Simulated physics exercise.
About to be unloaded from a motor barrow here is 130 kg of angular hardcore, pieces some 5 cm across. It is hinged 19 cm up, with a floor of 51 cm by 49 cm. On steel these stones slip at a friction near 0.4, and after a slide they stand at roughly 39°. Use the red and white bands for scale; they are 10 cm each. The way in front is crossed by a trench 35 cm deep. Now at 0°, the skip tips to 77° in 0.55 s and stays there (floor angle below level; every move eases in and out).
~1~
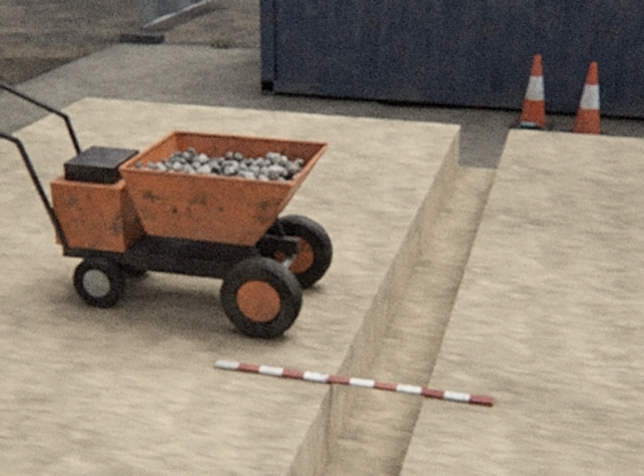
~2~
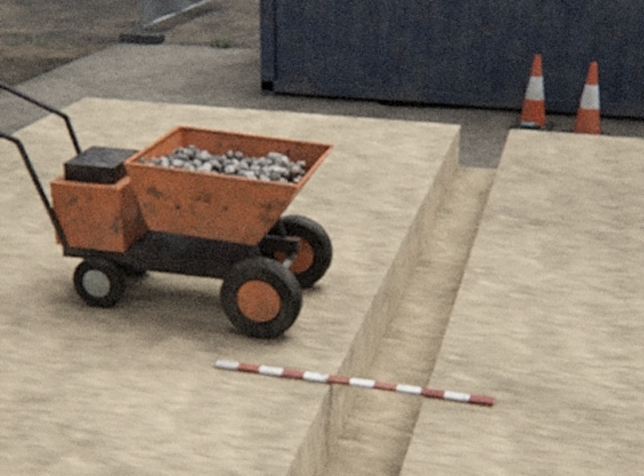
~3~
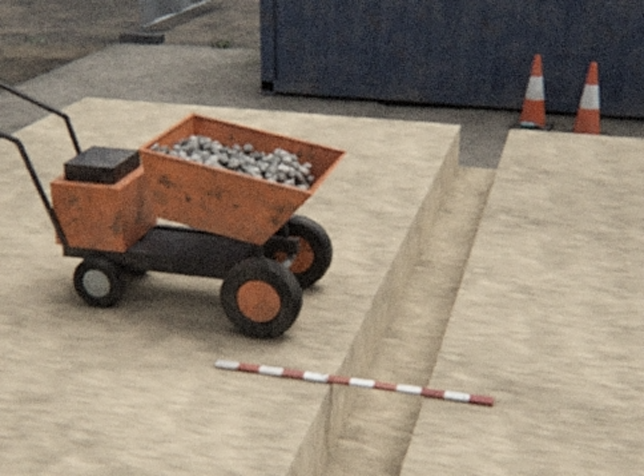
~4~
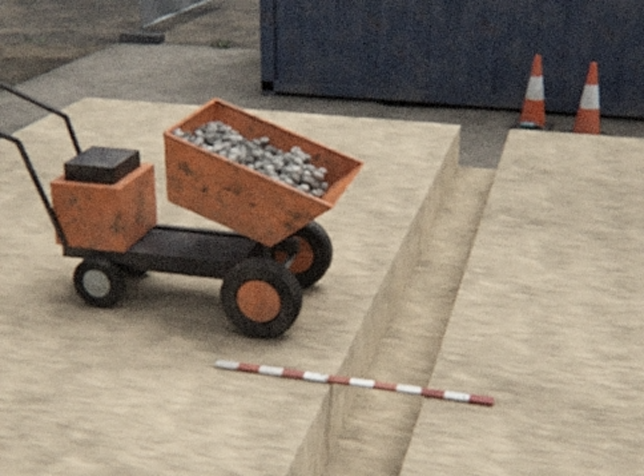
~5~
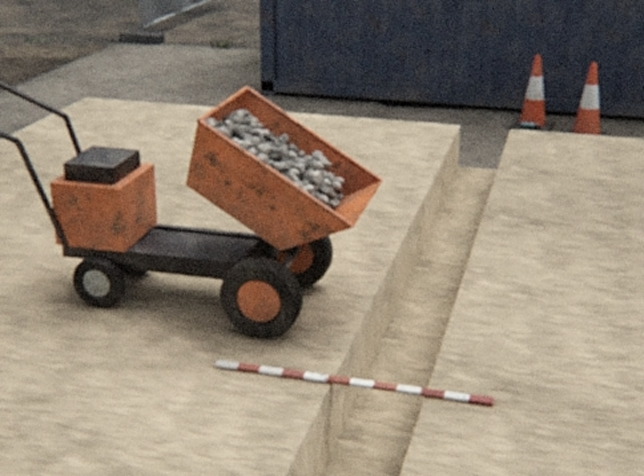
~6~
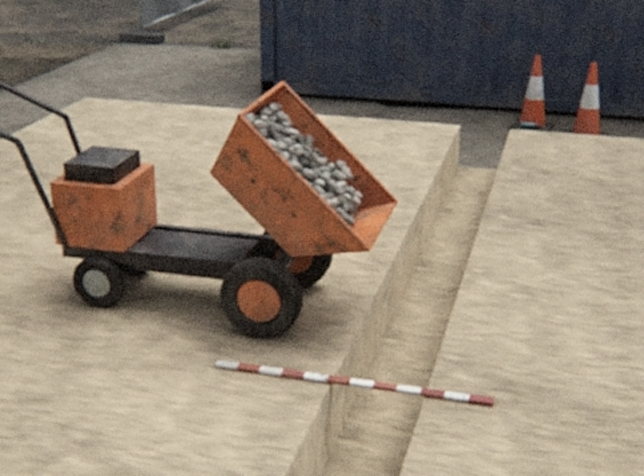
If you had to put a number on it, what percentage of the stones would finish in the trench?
I'd put it at about 49 percent.
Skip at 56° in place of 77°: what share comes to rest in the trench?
I'd expect around 15 in a hundred.
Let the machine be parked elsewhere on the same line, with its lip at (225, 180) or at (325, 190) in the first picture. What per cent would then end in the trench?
It comes to about 85 and 25 in a hundred.
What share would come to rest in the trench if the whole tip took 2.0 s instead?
About 80%.
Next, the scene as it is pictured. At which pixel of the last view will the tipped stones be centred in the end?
Their middle lands near (452, 327).
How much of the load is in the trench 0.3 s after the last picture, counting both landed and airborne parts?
Approx. 20 % of the load.
Then, 0.1 s after the last picture the floor is at 65°, 100 % in the skip; the foremost stones are at (380, 255).
Then, 0.3 s after the last picture the floor is at 77°, 57 % in the skip, 19 % in the trench, 24 % past the trench; the foremost stones are at (487, 299).
Then, 0.7 s after the last picture the floor is at 77°, 13 % in the skip, 35 % in the trench, 52 % past the trench; the foremost stones are past the picture's edge.
Then, 2.7 s after the last picture the floor is at 77°, 0 % in the skip, 49 % in the trench, 51 % past the trench; the foremost stones are past the picture's edge.
